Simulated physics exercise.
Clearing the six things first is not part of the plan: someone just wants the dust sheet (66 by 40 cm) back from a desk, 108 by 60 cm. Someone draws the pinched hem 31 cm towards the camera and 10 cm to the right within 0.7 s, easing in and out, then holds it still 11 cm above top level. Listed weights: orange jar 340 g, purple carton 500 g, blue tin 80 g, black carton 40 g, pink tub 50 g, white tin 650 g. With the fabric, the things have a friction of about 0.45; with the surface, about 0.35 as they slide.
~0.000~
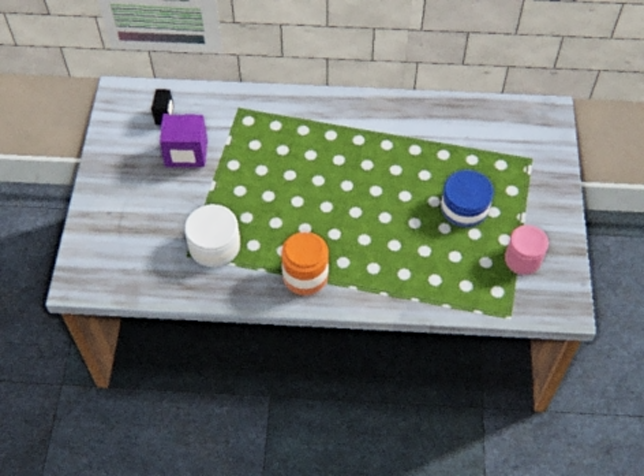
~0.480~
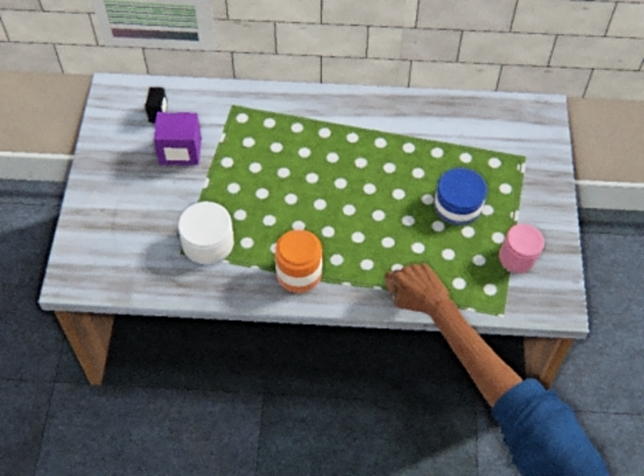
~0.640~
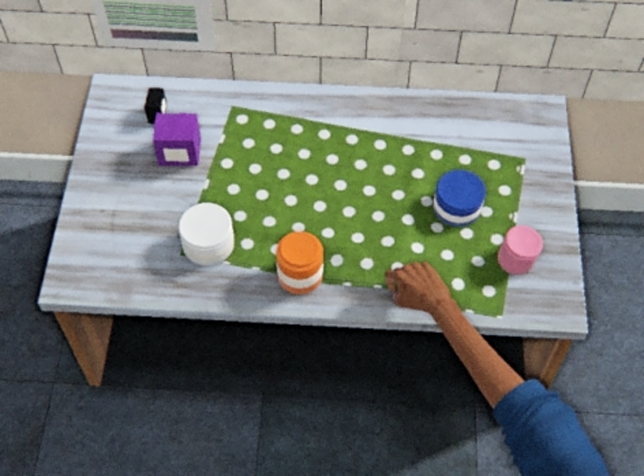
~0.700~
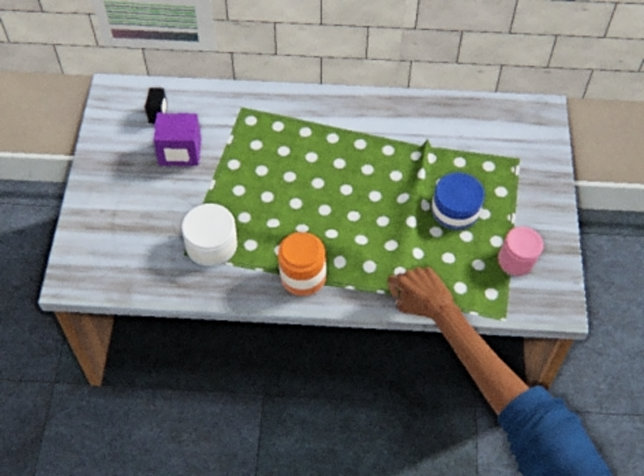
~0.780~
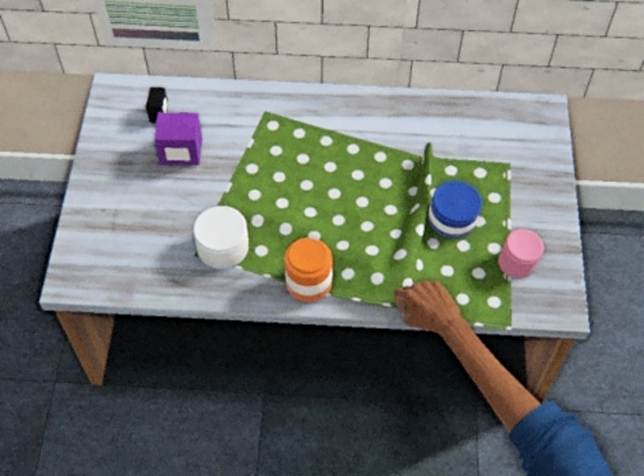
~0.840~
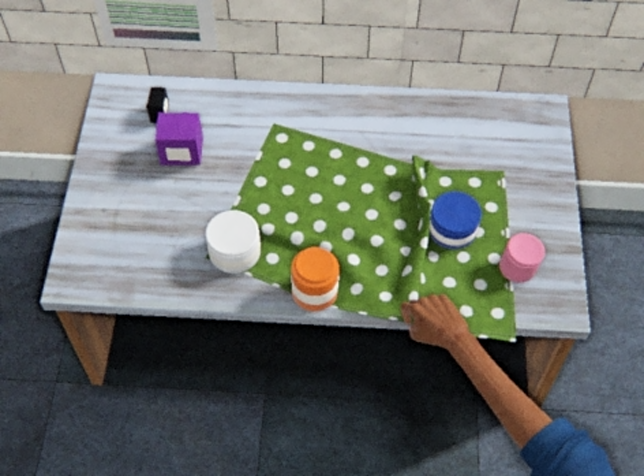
Hand pinching a green polka-dot cloth's front edge, dragging it slightly forward and right, creasing it and shifting jars on it.
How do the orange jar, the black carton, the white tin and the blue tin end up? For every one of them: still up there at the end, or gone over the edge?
Orange jar: Gone over the edge; black carton: Still up there; white tin: Gone over the edge; blue tin: Gone over the edge.
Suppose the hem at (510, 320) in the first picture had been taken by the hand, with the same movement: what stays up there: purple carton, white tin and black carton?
Afterwards purple carton is still on top, white tin is still on top and black carton is still on top.
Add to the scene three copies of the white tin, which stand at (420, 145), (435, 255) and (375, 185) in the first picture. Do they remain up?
In that order: Stays on, falls off, goes over.
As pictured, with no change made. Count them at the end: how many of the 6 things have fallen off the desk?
My count is 4.
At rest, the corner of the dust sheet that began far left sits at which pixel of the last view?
At about (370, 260).
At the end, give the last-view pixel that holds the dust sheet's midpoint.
Around (477, 373).
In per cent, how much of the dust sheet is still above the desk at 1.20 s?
I'd say close to 50 per cent of it.
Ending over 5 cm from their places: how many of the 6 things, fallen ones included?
All told, 4.
At 1.0 s, 85 % of the dust sheet is still over the top; blue tin 13 cm off its start, white tin 12 cm off its start, orange jar 10 cm off its start.
At 1.1 s, 65 % of the dust sheet is still over the top; blue tin 21 cm off its start, white tin 20 cm off its start, orange jar 17 cm off its start.
At 1.2 s, 50 % of the dust sheet is still over the top; blue tin 29 cm off its start at (502, 312), white tin 28 cm off its start at (319, 299), orange jar 24 cm off its start at (371, 359).
At 1.3 s, 30 % of the dust sheet is still over the top; white tin 37 cm off its start, blue tin 36 cm off its start, orange jar 32 cm off its start.
At 2.9 s, 20 % of the dust sheet is still over the top; blue tin over the edge, white tin over the edge, orange jar over the edge, black carton 0 cm off its start at (156, 96).
